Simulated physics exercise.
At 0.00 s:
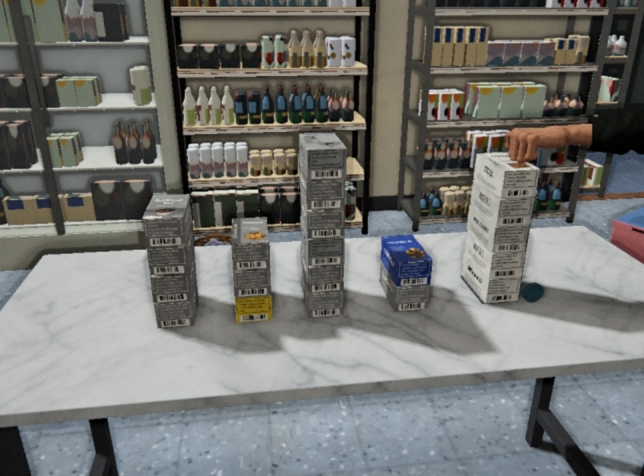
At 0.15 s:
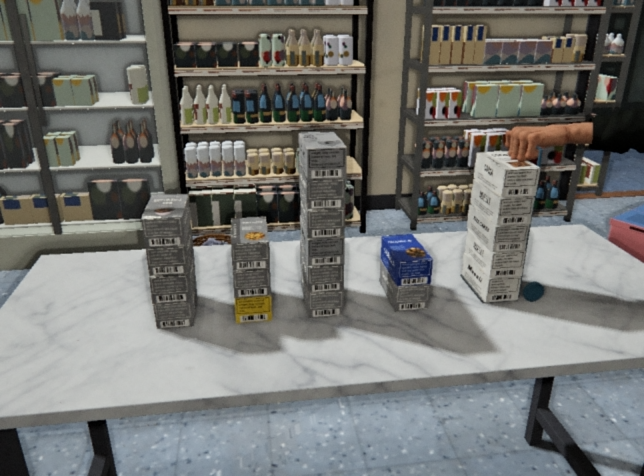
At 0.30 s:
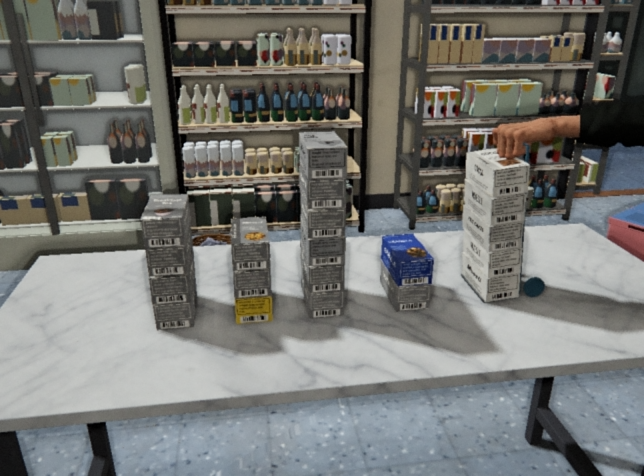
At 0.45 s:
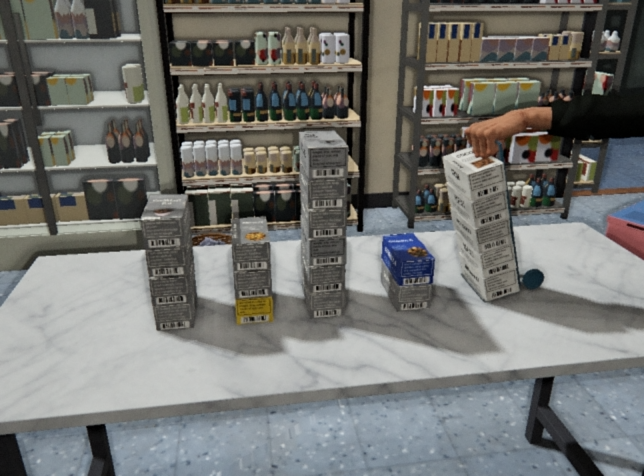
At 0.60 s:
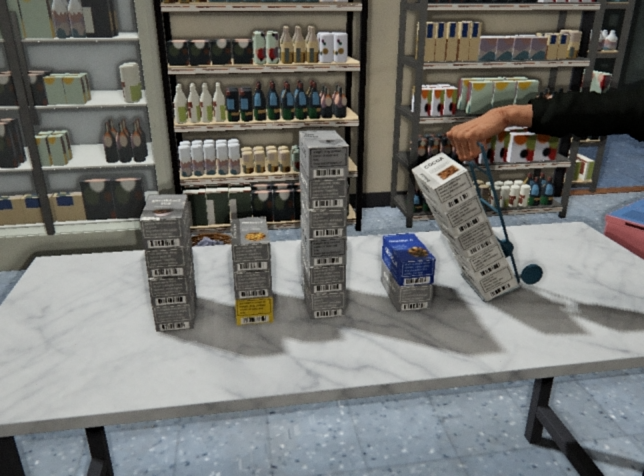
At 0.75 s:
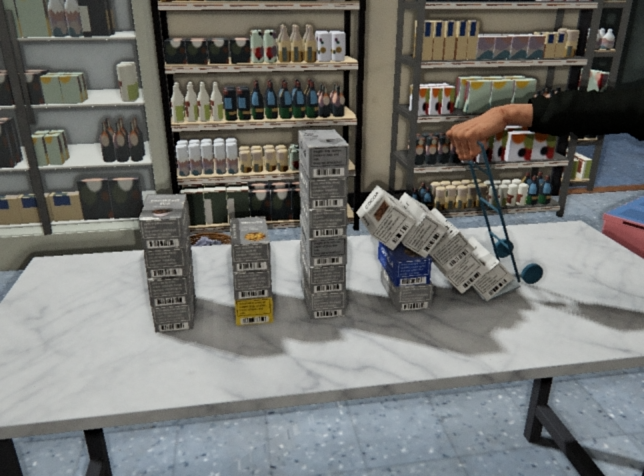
A tall pale stack of small boxes on a little wheeled frame, tilted by a hand at the right, leans left with increasing speed, its upper boxes sliding out of line and over the short blue-topped stack. Three grey stacks, one with a yellow box at its base, stand still to the left on a white marble table. The setting is a shop with stocked shelves, seen from slightly above as the view drifts slightly.
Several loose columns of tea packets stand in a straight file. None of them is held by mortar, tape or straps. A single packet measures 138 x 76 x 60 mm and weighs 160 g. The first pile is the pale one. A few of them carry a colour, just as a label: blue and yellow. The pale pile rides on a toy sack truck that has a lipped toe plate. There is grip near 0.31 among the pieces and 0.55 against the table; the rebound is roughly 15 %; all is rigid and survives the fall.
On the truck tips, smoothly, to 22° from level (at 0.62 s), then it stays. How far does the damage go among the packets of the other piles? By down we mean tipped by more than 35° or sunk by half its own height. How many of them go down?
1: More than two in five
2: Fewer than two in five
Fewer than two in five (2).
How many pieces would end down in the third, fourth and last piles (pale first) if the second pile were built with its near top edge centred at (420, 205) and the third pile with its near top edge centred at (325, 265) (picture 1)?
Pile by pile that makes third 1, fourth 0, last 0.
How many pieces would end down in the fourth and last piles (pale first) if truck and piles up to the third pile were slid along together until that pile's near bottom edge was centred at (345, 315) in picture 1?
It would come to fourth 0, last 0.
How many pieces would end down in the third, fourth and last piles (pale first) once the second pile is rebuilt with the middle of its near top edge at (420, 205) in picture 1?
You'd get third 6, fourth 1 and last 3.
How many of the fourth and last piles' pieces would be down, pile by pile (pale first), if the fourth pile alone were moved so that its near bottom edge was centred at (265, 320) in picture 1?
Result - fourth pile: 0; last pile: 0.
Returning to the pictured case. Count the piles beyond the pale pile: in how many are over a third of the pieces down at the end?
0 of them.
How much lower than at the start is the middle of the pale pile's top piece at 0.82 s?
Some 16 centimetres.
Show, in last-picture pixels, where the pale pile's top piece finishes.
End position: Near (359, 284) px.
By 0.82 s, 5 of the pale pile down; none of the 15 other packets down, 2 disturbed; blue packet moved 17 mm.
By 0.98 s, 5 of the pale pile down; none of the 15 other packets down, 3 disturbed; blue packet tilted 21°.
When it is over (1.7 s), 4 of the pale pile down; none of the 15 other packets down, 6 disturbed; blue packet tilted 30°; yellow packet unmoved. That is 0 per cent. In pixels of the last frame, middles, blue packet near (389, 258), yellow packet near (252, 295).
